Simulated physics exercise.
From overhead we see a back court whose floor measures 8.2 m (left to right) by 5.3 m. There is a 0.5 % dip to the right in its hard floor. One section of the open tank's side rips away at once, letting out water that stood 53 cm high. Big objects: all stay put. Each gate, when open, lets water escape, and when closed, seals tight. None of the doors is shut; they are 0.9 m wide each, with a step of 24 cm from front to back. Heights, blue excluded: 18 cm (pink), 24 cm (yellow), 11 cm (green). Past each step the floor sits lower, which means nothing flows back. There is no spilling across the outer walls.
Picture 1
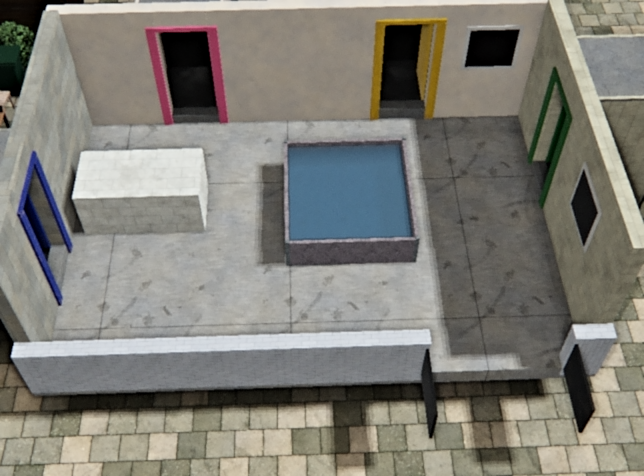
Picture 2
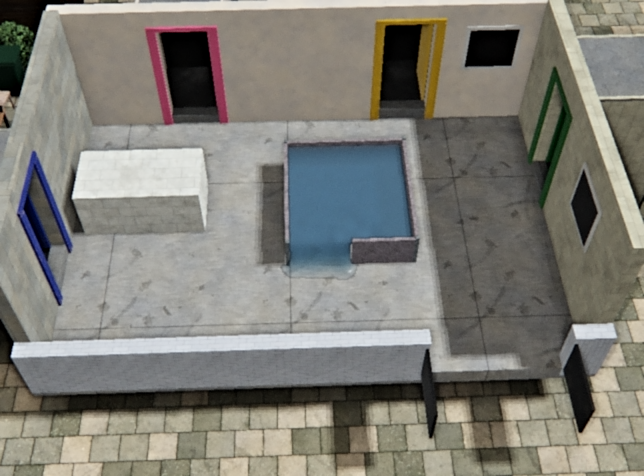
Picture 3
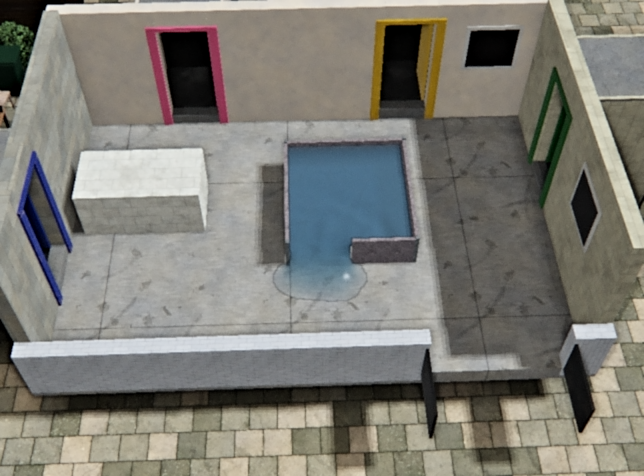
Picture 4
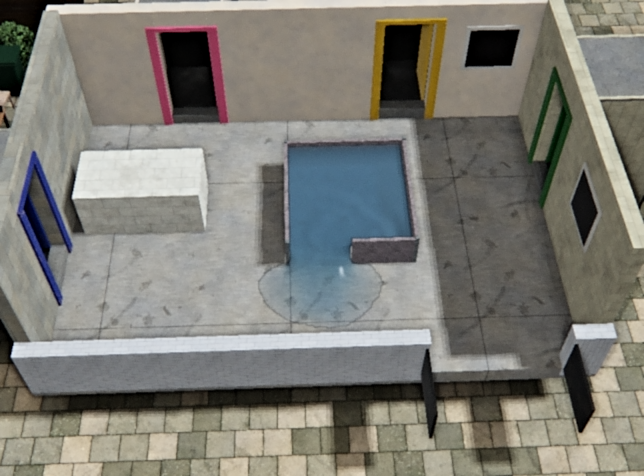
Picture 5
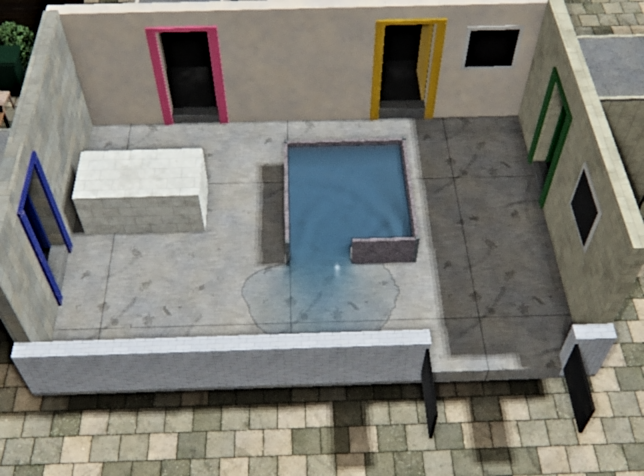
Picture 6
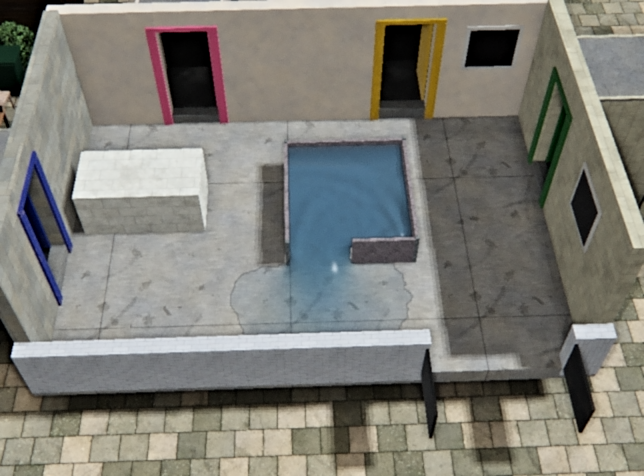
A walled courtyard with a pale grey floor, darker along the right, is seen from a fixed, high viewpoint. A raised blue water tank stands near the centre, a white block to its left, with blue, pink, yellow and green doorframes around the walls. The left part of the tank's front side disappears, and water pours through the gap, spreading across the floor in a widening, rippling sheet.
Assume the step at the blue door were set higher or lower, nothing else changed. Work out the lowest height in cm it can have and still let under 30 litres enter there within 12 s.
The lowest such height is roughly 9 cm.
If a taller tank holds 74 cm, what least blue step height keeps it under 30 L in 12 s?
Then a height close to 14.0 cm.
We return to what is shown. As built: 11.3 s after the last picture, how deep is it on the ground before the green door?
Roughly 4.5 cm deep.
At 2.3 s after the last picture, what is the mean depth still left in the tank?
It averages close to 29 centimetres.
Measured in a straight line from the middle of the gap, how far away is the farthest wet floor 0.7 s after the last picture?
I make it some 2.8 m.
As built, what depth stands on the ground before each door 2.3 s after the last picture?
Pink door 0 cm, yellow door 0 cm, green door 0 cm, blue door 5 cm.
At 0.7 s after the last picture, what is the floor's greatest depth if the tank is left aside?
Max depth: About 32 cm.
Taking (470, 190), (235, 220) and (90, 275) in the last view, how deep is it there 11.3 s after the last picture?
That's 3, 3 and 7 cm, in the order given.
Then, 0.7 s after the last picture water covers 15 % of the floor, deepest (32 cm) near (305, 266); it has not reached the blue door.
Then, 2.3 s after the last picture water covers 35 % of the floor, deepest (26 cm) near (319, 341); 5 cm at the blue door, 0 litres in over its 23 cm step.
Then, 11.3 s after the last picture water covers 95 % of the floor, deepest (10 cm) near (283, 250); 7 cm at the blue door, 0 litres in over its 23 cm step.
At the blue door as built, the water peaked near 14 cm, 6.1 s after the last picture.
With a step of 7.5 cm, 49 litres would have come in within the 12 s; with 10 cm, 17 litres. So under 30 litres takes about 9 cm.
